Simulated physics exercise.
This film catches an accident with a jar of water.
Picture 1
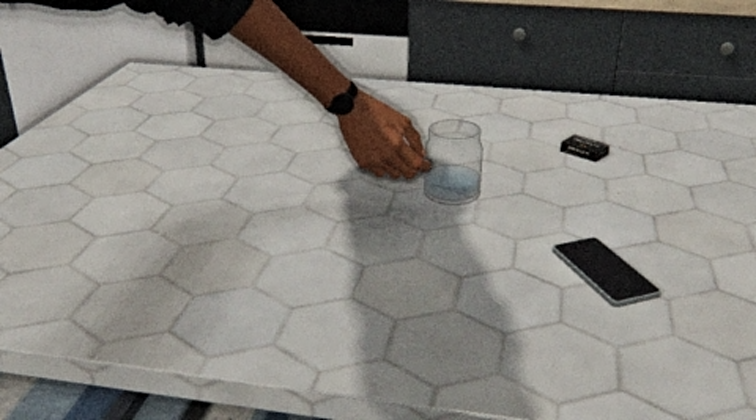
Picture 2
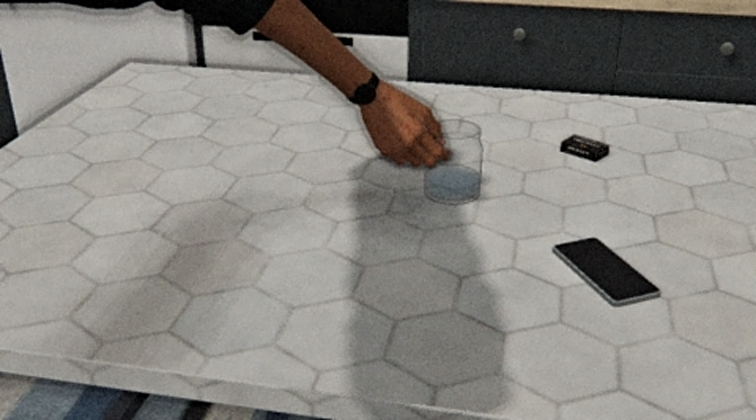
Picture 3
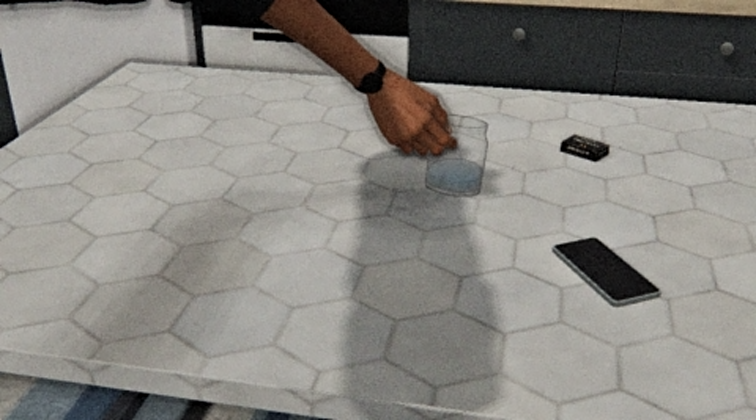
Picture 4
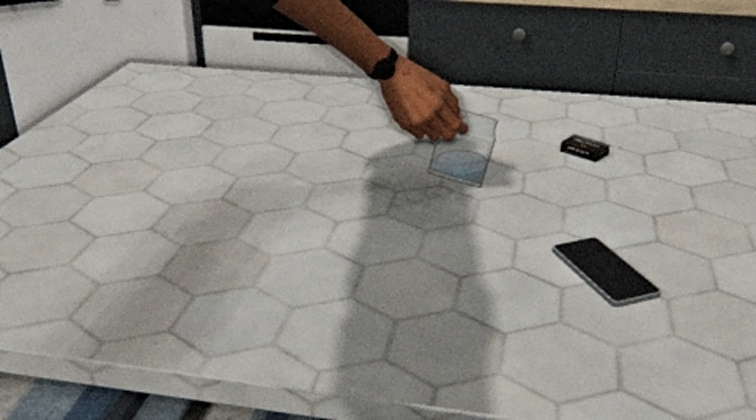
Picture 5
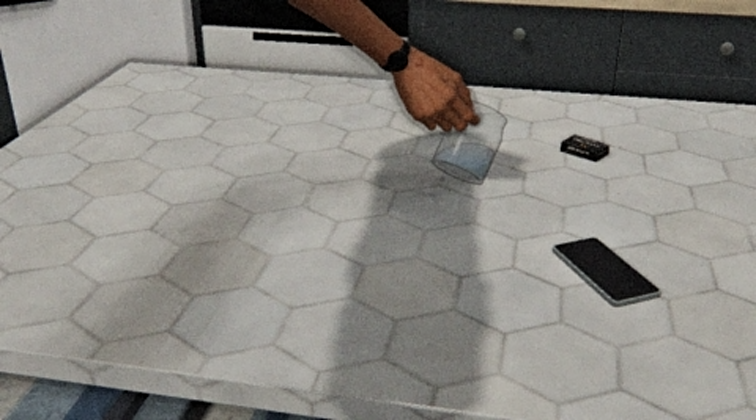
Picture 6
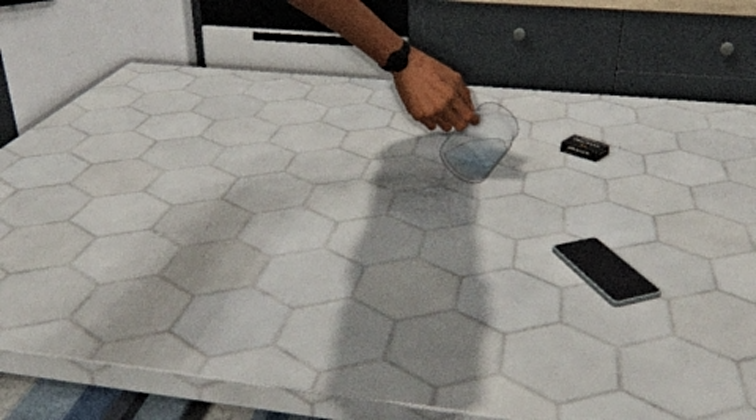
On a white hexagon-tiled counter, a hand with a dark wristband pushed a clear jar of water to the right, tilting it further and further over, while a phone and little black carton stayed still.
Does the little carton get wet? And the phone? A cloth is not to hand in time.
The little carton: Yes, it gets wet. The phone: No, it stays dry.
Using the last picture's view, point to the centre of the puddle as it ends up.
(562, 121).
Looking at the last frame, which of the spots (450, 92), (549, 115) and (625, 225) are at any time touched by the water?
The opening spot comes out out of the spill, the second in the spill, the closing one out of the spill.
Next, the puddle covers about as much as a plate; the little carton is in it; the phone is clear of it.
Finally, the puddle covers about as much as a plate; the little carton is in it; the phone is clear of it.
